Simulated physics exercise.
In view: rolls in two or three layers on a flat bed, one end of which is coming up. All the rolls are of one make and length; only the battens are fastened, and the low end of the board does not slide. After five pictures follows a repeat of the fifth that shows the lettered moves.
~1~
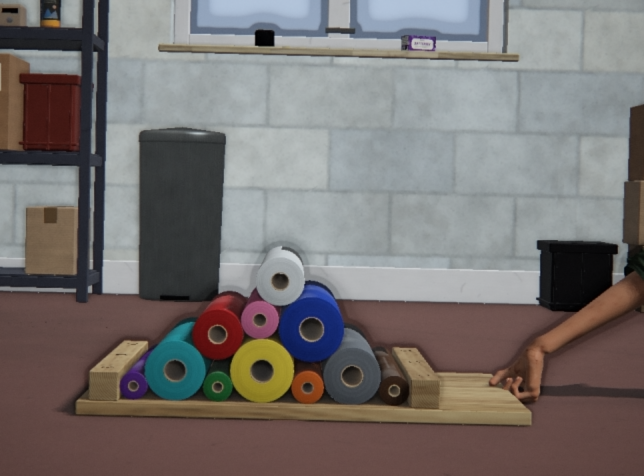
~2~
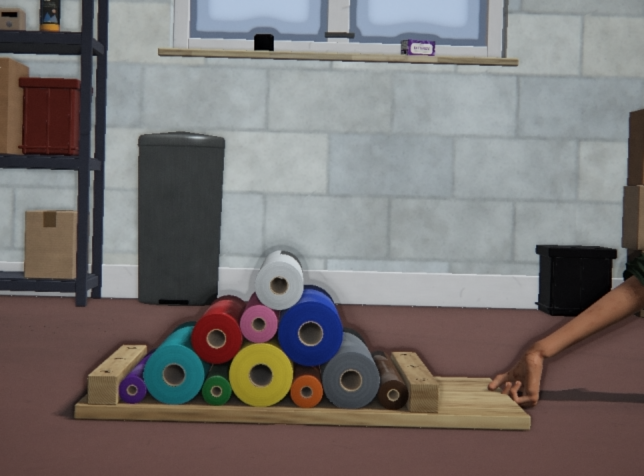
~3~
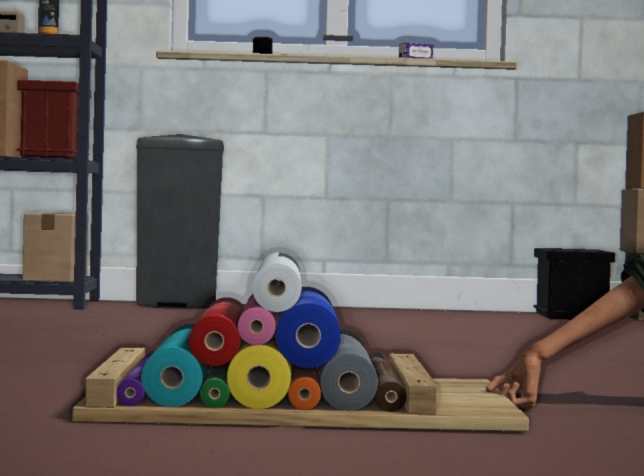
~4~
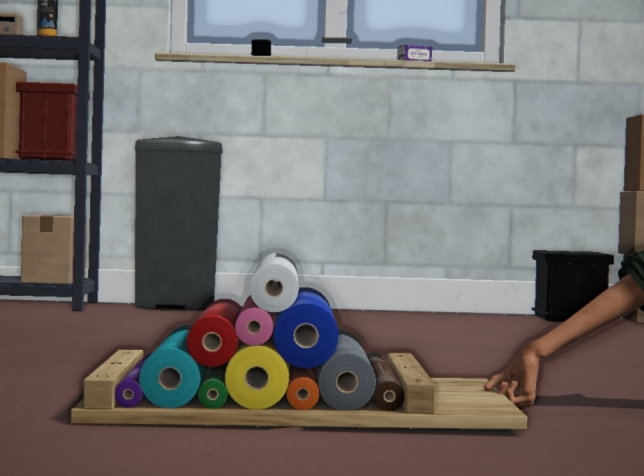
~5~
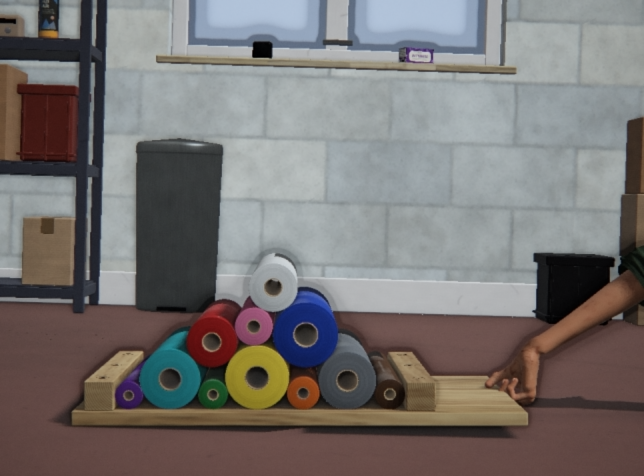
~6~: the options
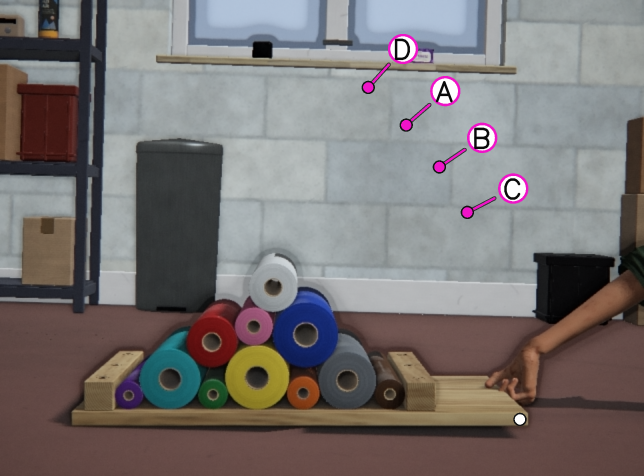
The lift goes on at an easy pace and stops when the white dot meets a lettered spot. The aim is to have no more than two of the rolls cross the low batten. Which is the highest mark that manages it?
Stop at A.
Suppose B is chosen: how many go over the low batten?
It comes to one.
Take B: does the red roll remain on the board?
Yes, with B.
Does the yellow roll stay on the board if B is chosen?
Yes.
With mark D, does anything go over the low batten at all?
At D: Yes.
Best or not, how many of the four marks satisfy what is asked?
The number is three.
On the marked copy, A at (406, 125); B at (439, 167); C at (467, 213); D at (368, 87); the white dot at (520, 419).
Following A. Soon after the start, board at 22°.
Later, board at 42°.
In the end, board at 43°, one over the low batten (white).
As for the rest, B one over the low batten (white); C one over the low batten (white); D three over the low batten (red, blue, white).
